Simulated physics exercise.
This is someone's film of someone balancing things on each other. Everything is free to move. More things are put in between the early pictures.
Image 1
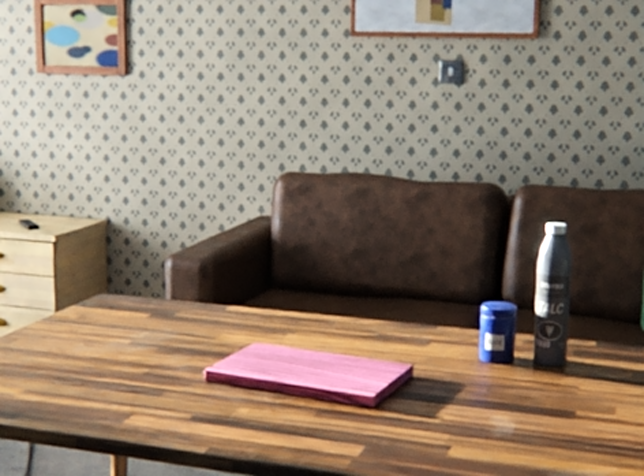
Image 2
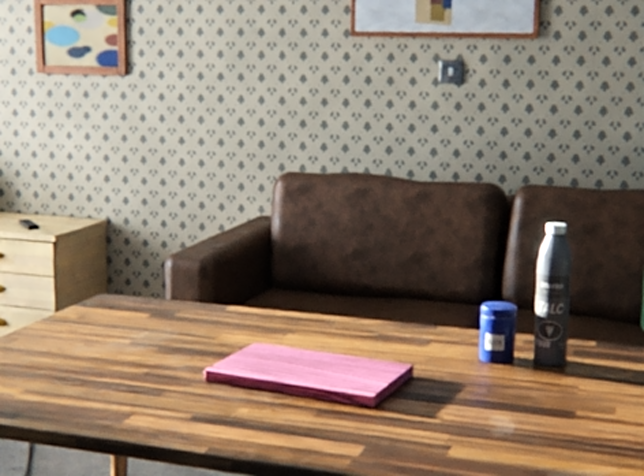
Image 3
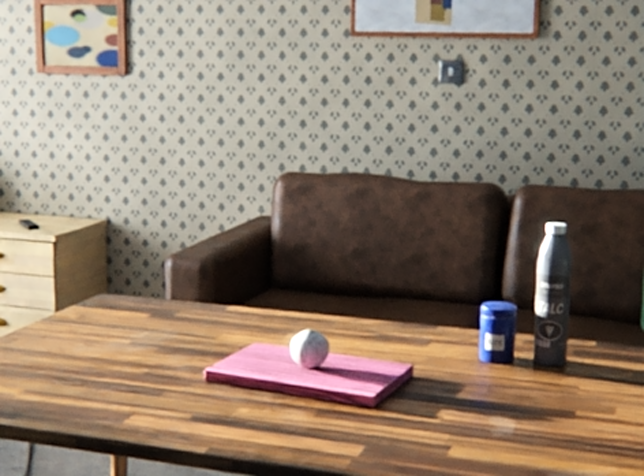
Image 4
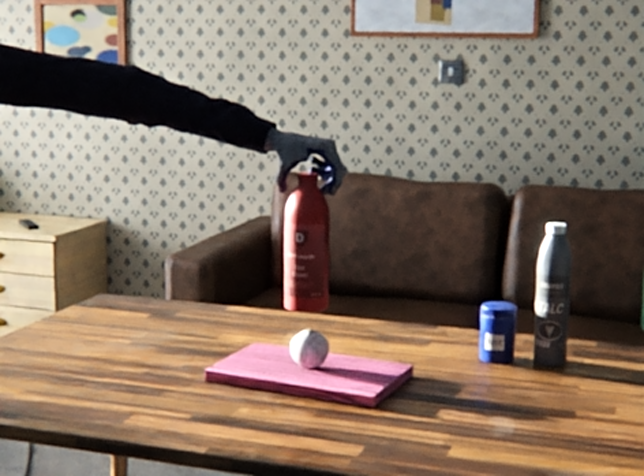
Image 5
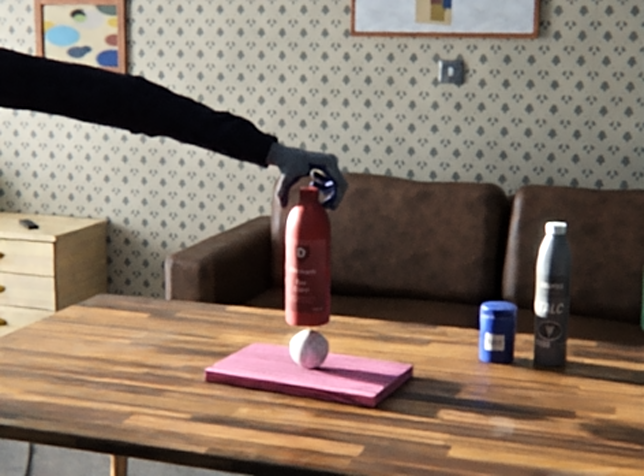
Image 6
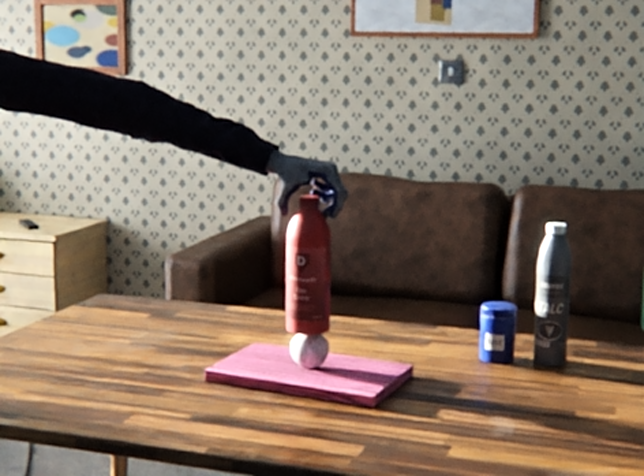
Gloved hand lowering a red bottle onto a white onion on a pink board after the onion appears, wooden table.
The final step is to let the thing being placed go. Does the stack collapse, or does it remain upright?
It collapses.
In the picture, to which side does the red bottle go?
Well, it travels over to the left.
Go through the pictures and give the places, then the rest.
The last thing is not in view yet; pink board (310, 373), in the first picture.
The last thing is not in view yet, in the second picture.
The last thing is not in view yet; pink board (310, 373), in the third picture.
Coming down; red bottle (307, 241); white onion (310, 349), in the fourth picture.
Coming down; red bottle (309, 256); pink board (310, 373), in the fifth picture.
Set down, still held; red bottle (309, 264); white onion (310, 349), in the sixth picture.
Then, 0.70 s after the last picture, red bottle now fallen.
Then, 1.10 s after the last picture, things are still on the move.
By the end, fallen, red bottle; the other 4 in place. The pile gives way.
